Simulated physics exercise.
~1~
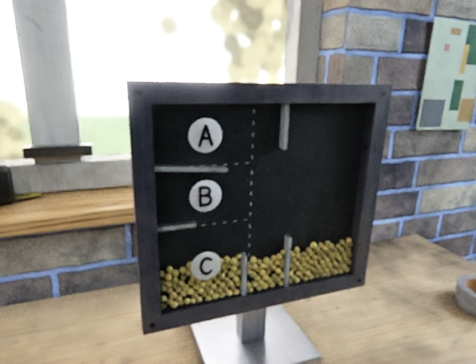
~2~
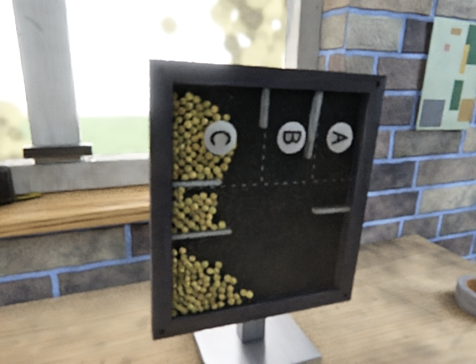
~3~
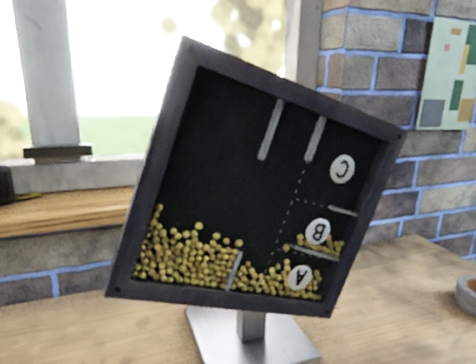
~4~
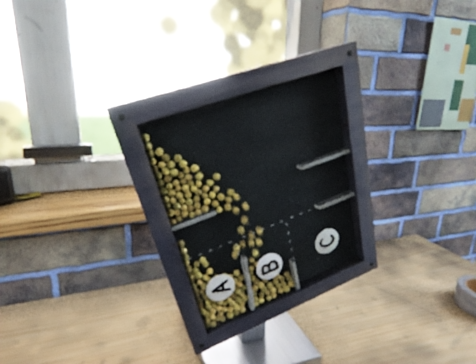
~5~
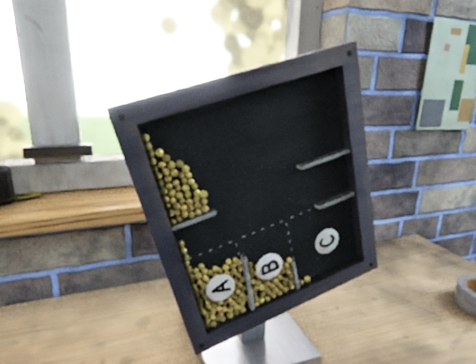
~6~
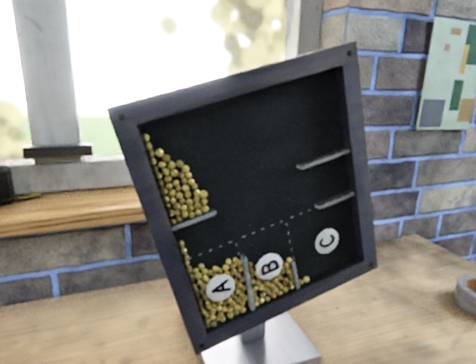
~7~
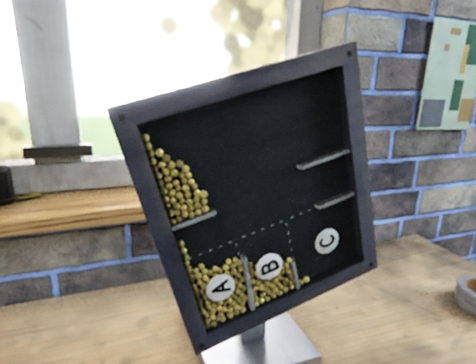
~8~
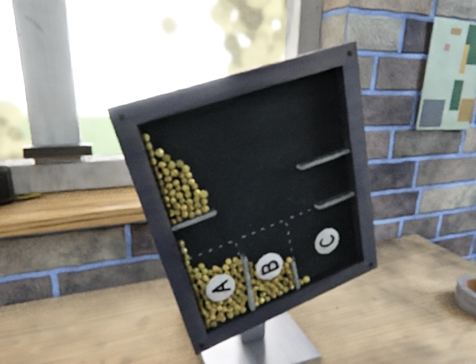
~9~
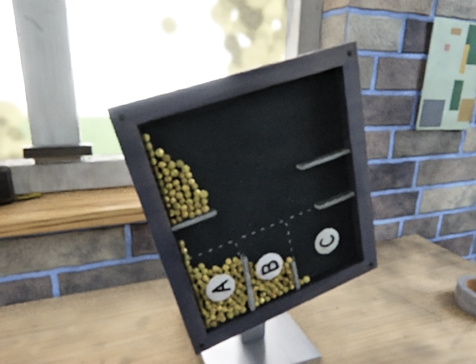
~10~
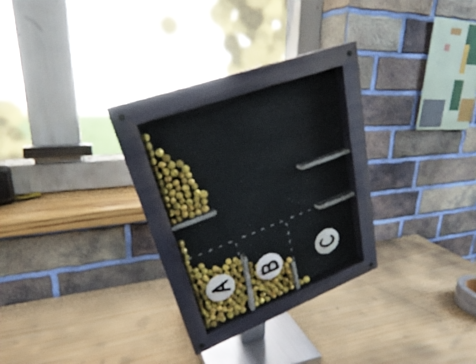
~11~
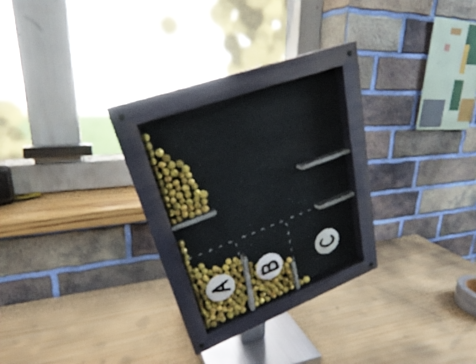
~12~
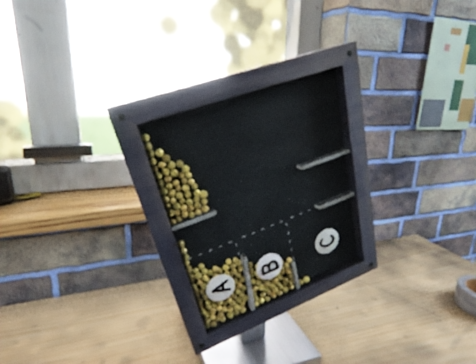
A square dark-framed case with a clear face, holding many small yellow-green beans, stands on a grey metal stand on a wooden table, seen from the front by a still camera. A window is behind it at left, a brick wall at right. At first the beans lie along the bottom, with white discs lettered A, B and C stacked at left. The case spins clockwise, and the beans tumble past its short ledges. It stops tilted, and a few more slide down. Finally they rest in pockets A and B and heaped on a left ledge, leaving C empty.
